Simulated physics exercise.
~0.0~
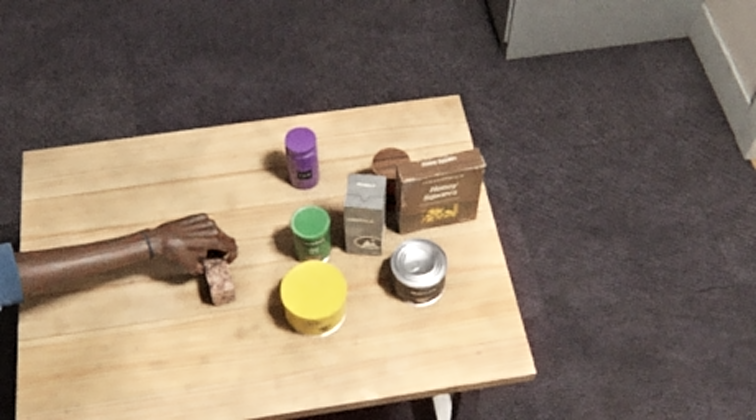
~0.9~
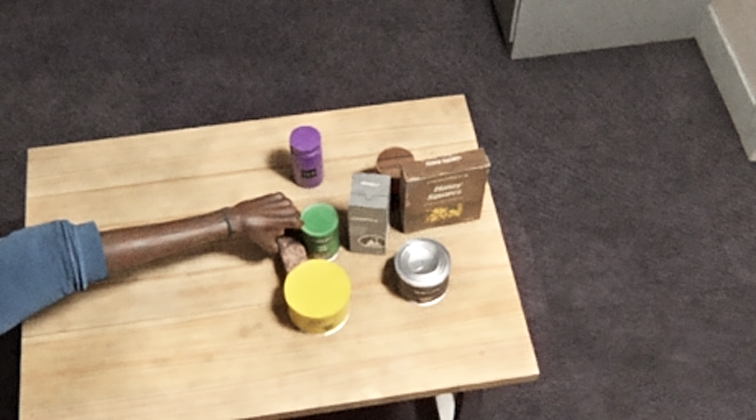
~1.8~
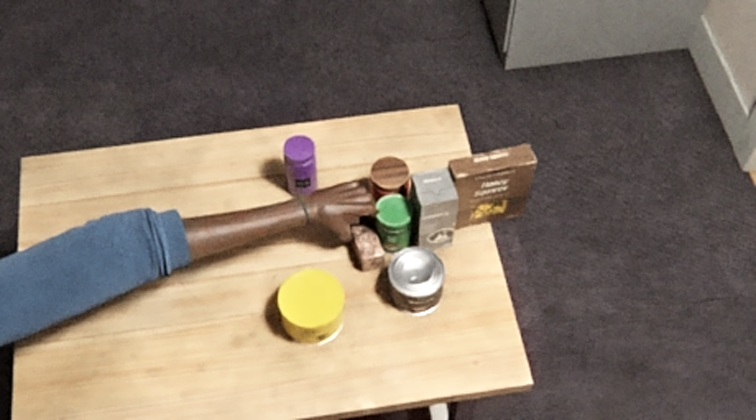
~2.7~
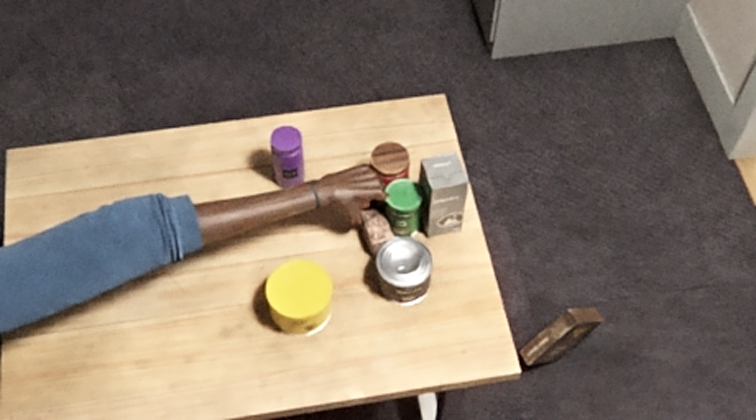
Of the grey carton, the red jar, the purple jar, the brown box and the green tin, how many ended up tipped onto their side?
Only one of them did, the brown box, which tipped over as it went off the table. The other four were still upright.
A hand holding a small brownish block slid slowly right across a wooden table, pushing the green tin into the grey carton and the brown box. The box dropped off the right edge, while the tin and carton stayed upright near it.
